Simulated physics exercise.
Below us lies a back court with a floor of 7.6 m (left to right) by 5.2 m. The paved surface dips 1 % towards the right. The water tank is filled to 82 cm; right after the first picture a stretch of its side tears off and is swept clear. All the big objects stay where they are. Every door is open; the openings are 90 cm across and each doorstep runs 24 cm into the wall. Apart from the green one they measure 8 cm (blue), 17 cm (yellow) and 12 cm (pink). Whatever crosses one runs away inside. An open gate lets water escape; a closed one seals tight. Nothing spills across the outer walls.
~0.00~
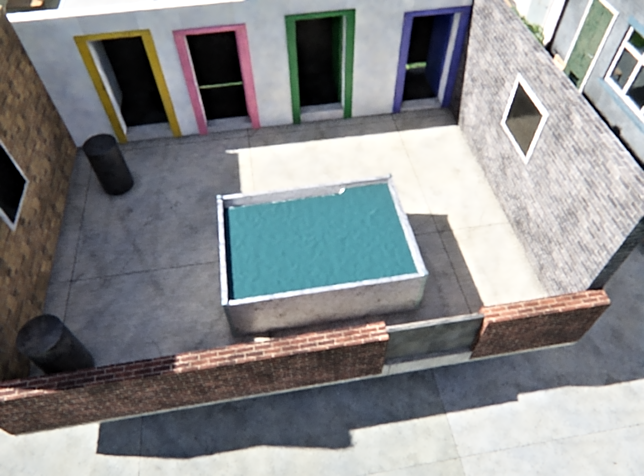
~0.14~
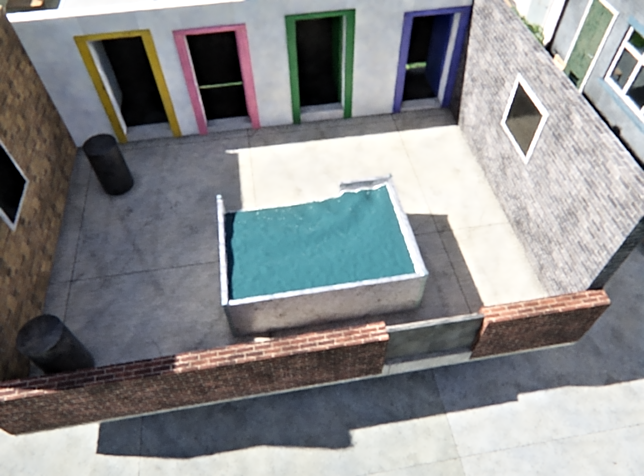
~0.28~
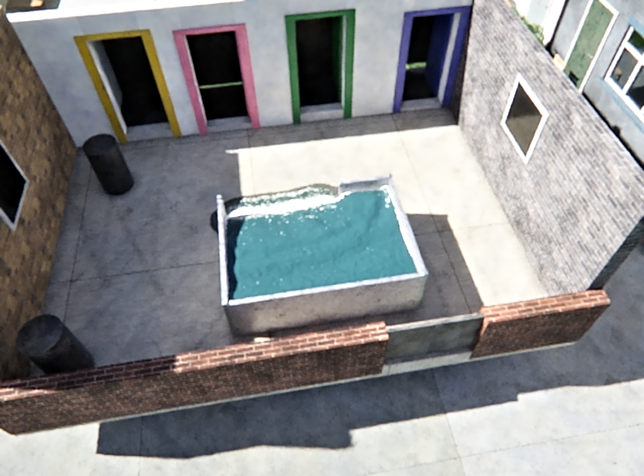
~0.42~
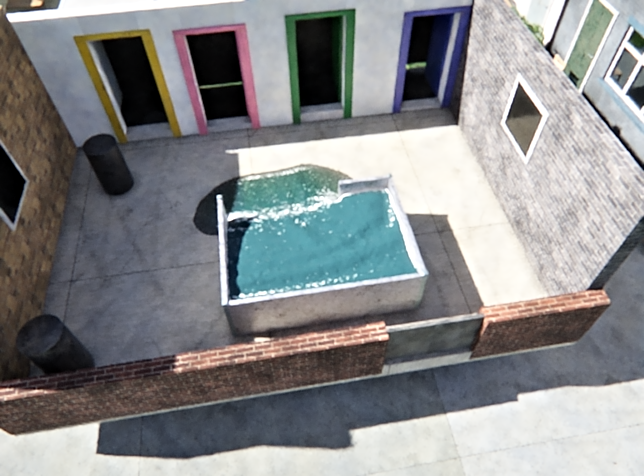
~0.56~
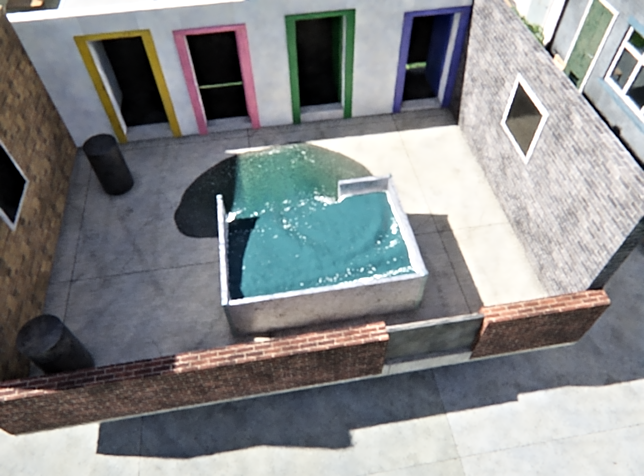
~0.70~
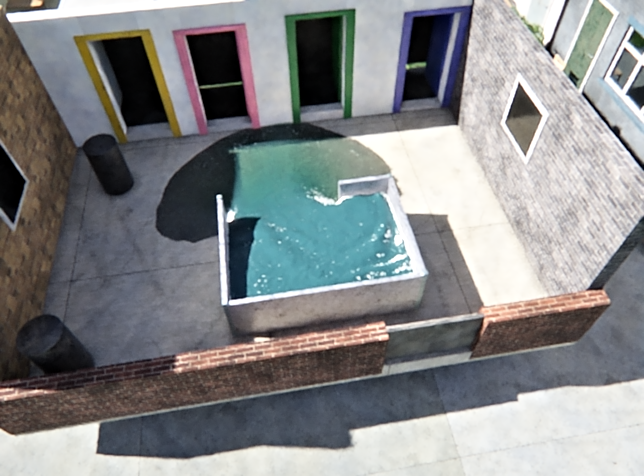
Teal water pouring through a broken far side of a raised tank and spreading across a paved courtyard below four colourful open doorways.
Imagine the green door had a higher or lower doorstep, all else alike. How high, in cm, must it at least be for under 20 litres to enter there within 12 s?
It would have to be roughly 32 cm high.
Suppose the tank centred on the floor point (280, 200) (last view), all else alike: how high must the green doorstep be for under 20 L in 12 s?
About 20 cm.
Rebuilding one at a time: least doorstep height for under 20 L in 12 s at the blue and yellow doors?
About 18 cm at blue and 19 cm at yellow.
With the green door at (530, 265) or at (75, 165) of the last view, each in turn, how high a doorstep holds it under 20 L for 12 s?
About 13.5 and 31 cm.
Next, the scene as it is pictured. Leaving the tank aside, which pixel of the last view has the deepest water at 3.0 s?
Near (87, 151).
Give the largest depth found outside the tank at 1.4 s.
Up to some 48 cm.
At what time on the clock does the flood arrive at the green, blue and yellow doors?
Arrival: Green 0.8 s, blue 1.6 s, yellow 1.2 s.
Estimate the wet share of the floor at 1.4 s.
Some 35 per cent of it.
After 1.4 s water covers 35 % of the floor, deepest (48 cm) near (261, 131); 37 cm at the green door, 22 litres in over its 21 cm doorstep.
After 3.0 s water covers 50 % of the floor, deepest (37 cm) near (87, 151); 25 cm at the green door, 103 litres in over its 21 cm doorstep.
After 12.0 s water covers 95 % of the floor, deepest (16 cm) near (376, 125); 9 cm at the green door, 108 litres in over its 21 cm doorstep.
At the green door as built, the water arrived by 0.8 s and peaked near 37 cm at 1.6 s.
With a doorstep of 28 cm, 40 litres would have come in within the 12 s; with 37.5 cm, 4 litres. So under 20 litres takes about 32 cm.
